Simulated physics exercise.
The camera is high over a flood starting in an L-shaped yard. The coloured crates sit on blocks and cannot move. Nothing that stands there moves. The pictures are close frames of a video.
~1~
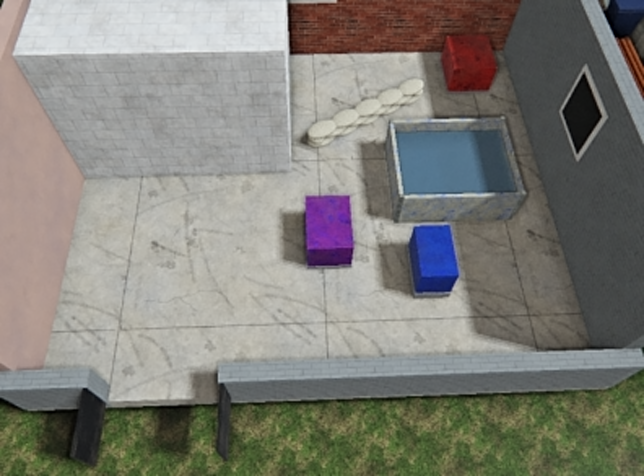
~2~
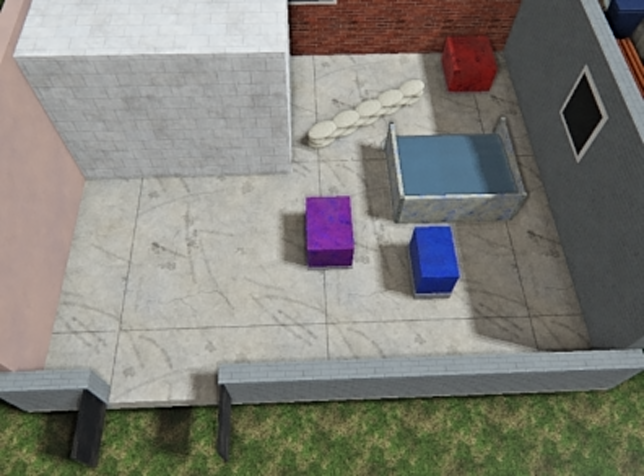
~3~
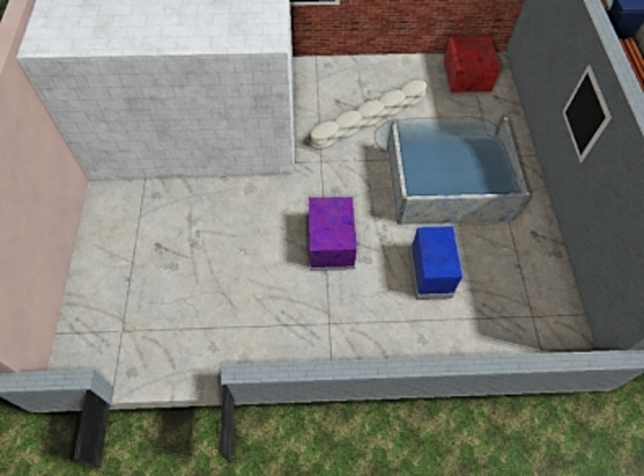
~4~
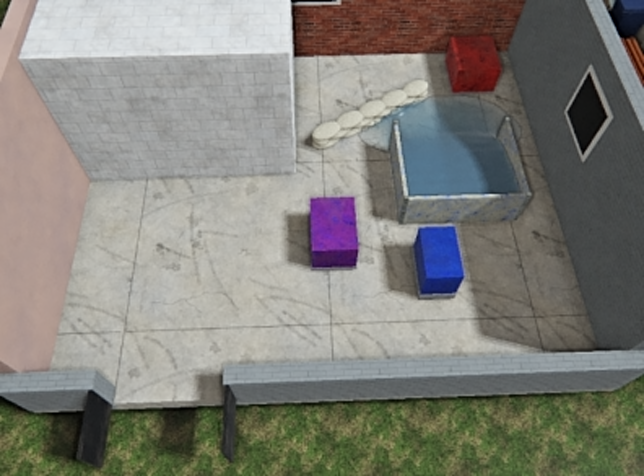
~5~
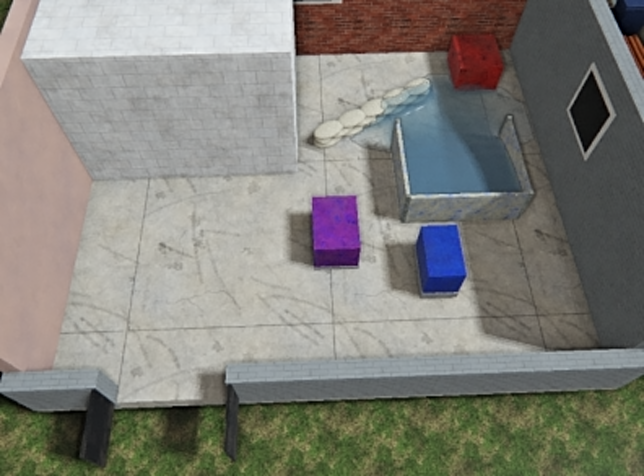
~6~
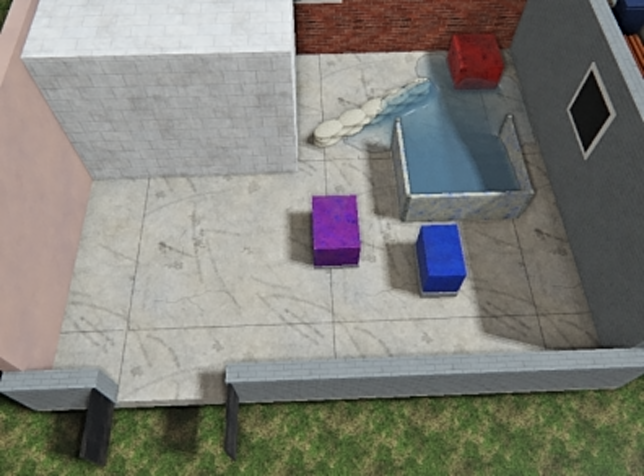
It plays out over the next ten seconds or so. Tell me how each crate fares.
The red crate is wetted; the blue crate escapes dry; the purple crate is wetted.
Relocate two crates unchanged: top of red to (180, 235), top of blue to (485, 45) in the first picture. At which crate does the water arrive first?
The blue one.
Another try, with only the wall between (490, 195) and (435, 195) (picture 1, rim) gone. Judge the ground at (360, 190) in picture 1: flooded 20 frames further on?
Verdict: Wet.
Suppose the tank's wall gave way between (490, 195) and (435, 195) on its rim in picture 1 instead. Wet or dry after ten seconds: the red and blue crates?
The red one takes water, the blue one takes water.
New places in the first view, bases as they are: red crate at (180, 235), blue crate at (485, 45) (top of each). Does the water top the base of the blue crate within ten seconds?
The blue one takes water.
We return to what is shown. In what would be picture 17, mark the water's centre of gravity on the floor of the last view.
Near (441, 127).
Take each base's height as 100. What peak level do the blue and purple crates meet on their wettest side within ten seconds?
Near 30 and 180 in a hundred.
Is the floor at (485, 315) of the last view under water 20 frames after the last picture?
There: Dry.
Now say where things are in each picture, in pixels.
In the first picture, the open tank at (454, 159) is whole and still.
In the second picture, water pours out on the open tank's far side and has run to a hidden place.
In the third picture, the front is at a hidden place, out from the gap on the open tank's far side.
In the fourth picture, water pours out on the open tank's far side and has run to (509, 120).
In the fifth picture, the front is at (496, 90), out from the gap on the open tank's far side.
In the sixth picture, water pours out on the open tank's far side and has run to (442, 58).
A moment on, water covers 15 % of the floor; the red crate water round its plinth, the blue crate not reached, the purple crate not reached.
Next, water covers 30 % of the floor; the red crate water round its plinth, the blue crate not reached, the purple crate water round its plinth.
Then, water covers 45 % of the floor; the red crate water round its plinth, the blue crate water round its plinth, the purple crate water round its plinth.
Later, water covers 65 % of the floor; the red crate water round its plinth, the blue crate water round its plinth, the purple crate water round its plinth.
In the end, water covers 90 % of the floor; the red crate was topped, the blue crate stayed above the water, the purple crate was topped.
